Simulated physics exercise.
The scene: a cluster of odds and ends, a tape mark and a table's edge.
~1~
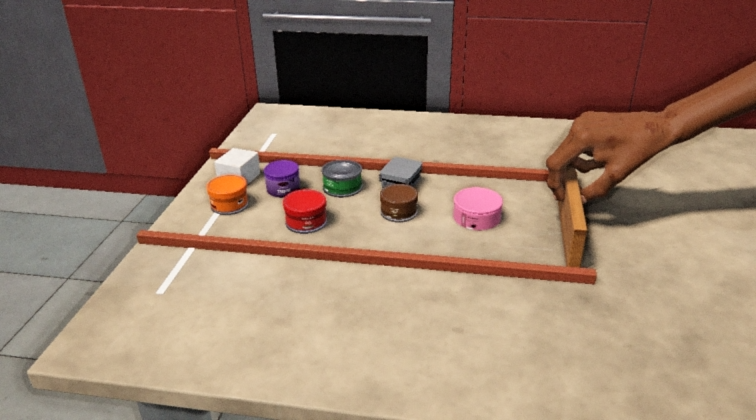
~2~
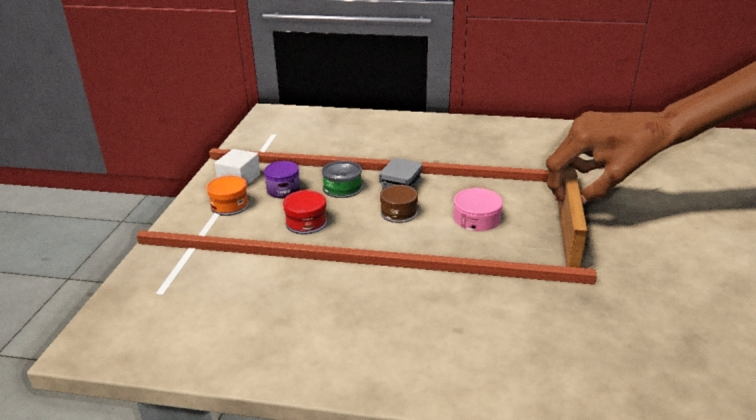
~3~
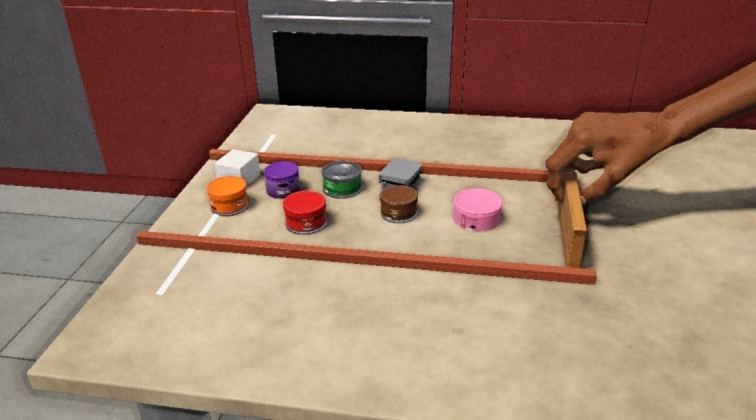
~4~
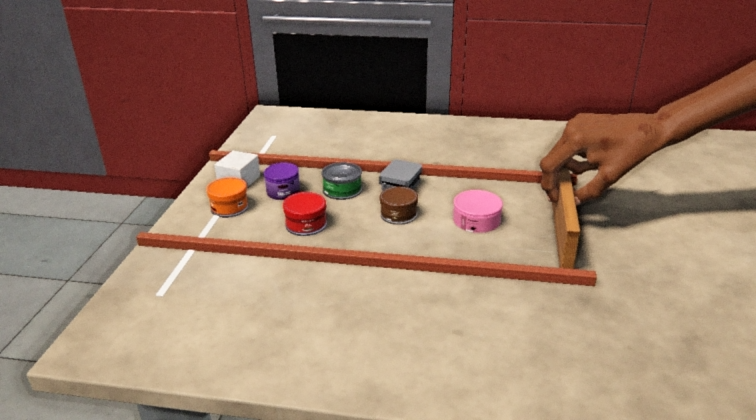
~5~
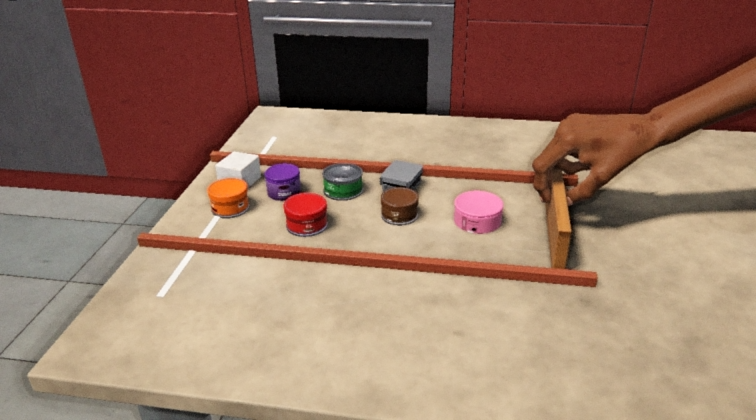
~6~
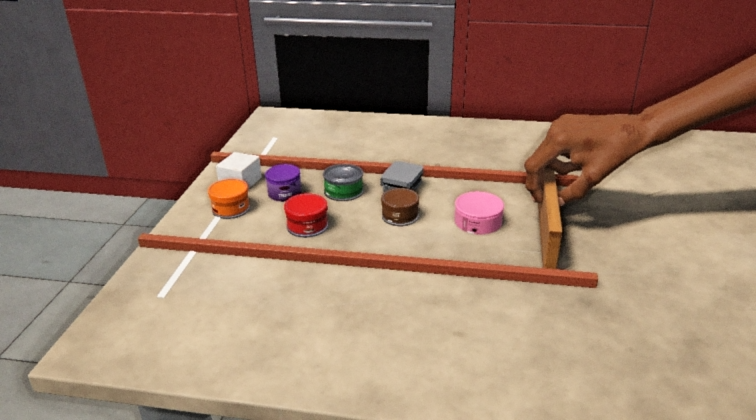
A hand slid an upright wooden board a short way left between two reddish rails on a table, while the colorful little tubs, white block and grey case ahead of it stayed still.
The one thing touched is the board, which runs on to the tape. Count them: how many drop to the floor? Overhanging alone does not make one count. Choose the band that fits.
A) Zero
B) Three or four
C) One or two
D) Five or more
Answer: B.
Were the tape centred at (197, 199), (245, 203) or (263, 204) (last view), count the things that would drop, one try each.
First 6, then 3, then 1.
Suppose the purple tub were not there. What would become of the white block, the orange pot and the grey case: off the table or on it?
Result: White block comes off, orange pot comes off, grey case stays.
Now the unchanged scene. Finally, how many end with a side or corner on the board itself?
3 in contact.
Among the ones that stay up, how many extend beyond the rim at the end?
1 in all.
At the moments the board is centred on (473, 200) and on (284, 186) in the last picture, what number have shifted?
The first count is 1, and then it's 8.
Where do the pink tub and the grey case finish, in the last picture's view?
The pink tub comes to rest at (207, 193), and the grey case comes to rest at (231, 171).
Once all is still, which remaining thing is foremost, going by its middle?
The green pot is foremost.
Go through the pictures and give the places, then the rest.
In the first frame, white block (238, 168); orange pot (228, 195); purple tub (283, 179); board (569, 203); tape (228, 198).
In the second frame, orange pot (228, 195); grey case (401, 178).
In the third frame, purple tub (282, 180); green pot (342, 179).
In the fourth frame, white block (238, 170); red tin (305, 214).
In the fifth frame, orange pot (229, 198); brown tin (400, 206).
In the sixth frame, white block (239, 172); orange pot (229, 199); purple tub (284, 183); board (547, 205); tape (230, 202).
Soon after, none off yet; white block at rest near (239, 172); orange pot at rest near (229, 199); purple tub at rest near (284, 183).
After that, none off yet; white block displaced a little near (226, 169); orange pot moving near (220, 199); purple tub displaced about its own width near (244, 180).
In the end, the number that fall off is three or four; gone, brown tin, purple tub, orange pot and white block.
